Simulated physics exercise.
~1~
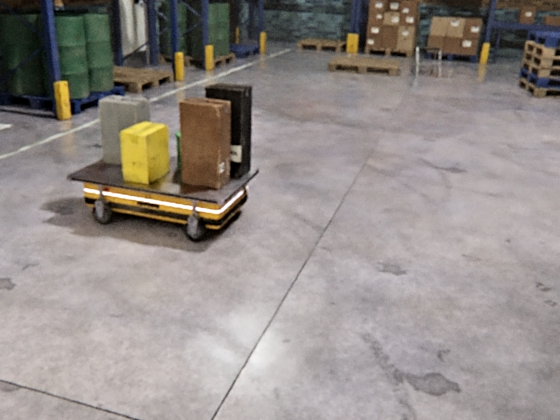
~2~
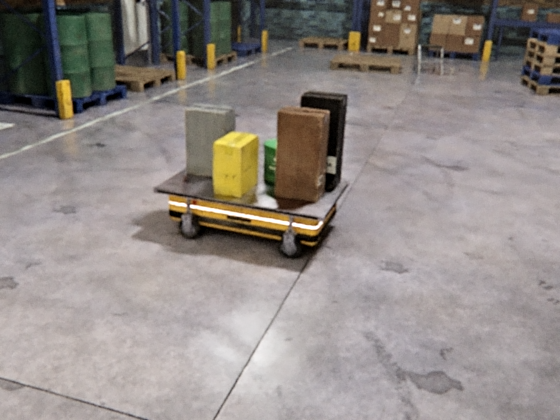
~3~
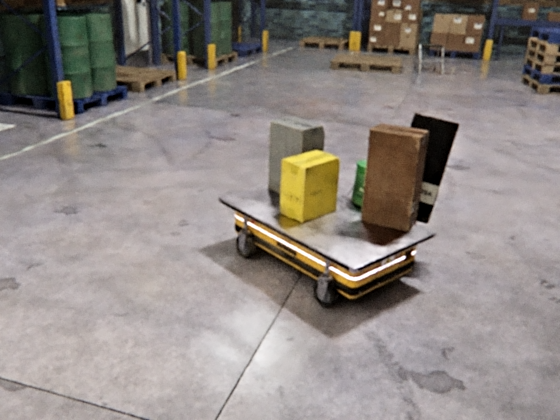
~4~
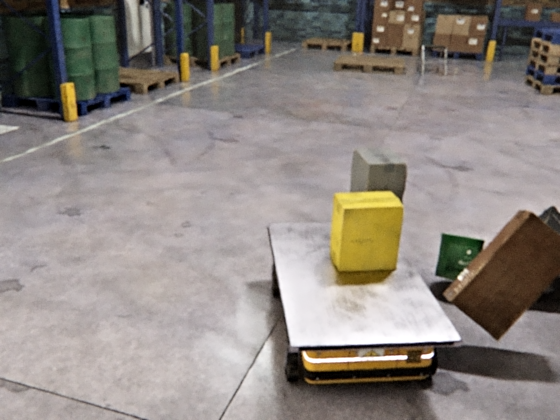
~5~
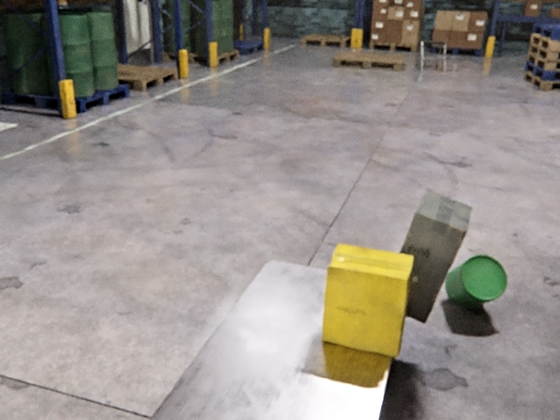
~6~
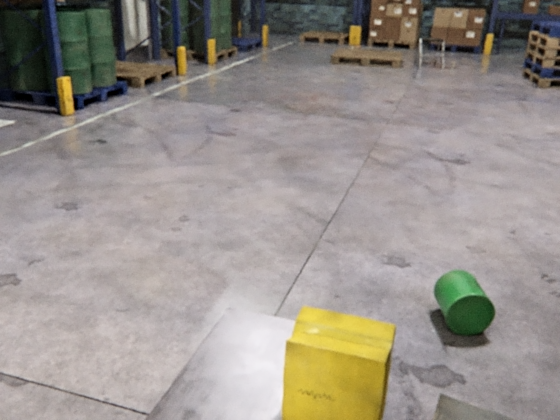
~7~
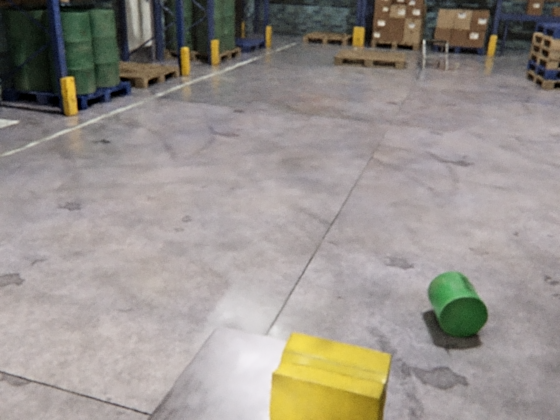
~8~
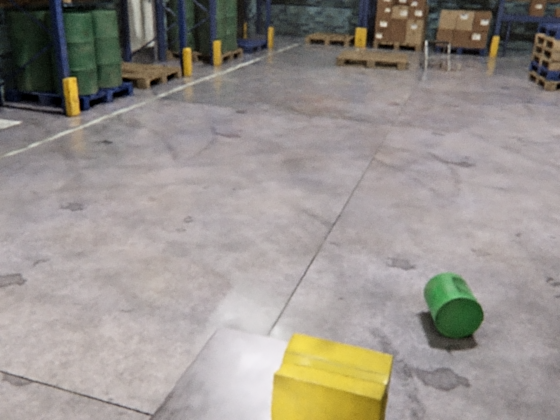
In this clip, a flat cart carrying four boxes and a small green pail rolls across a warehouse floor and curves toward the camera. The black box, brown box, pail and grey box come off, leaving the yellow box upright on the deck and the pail on the floor.
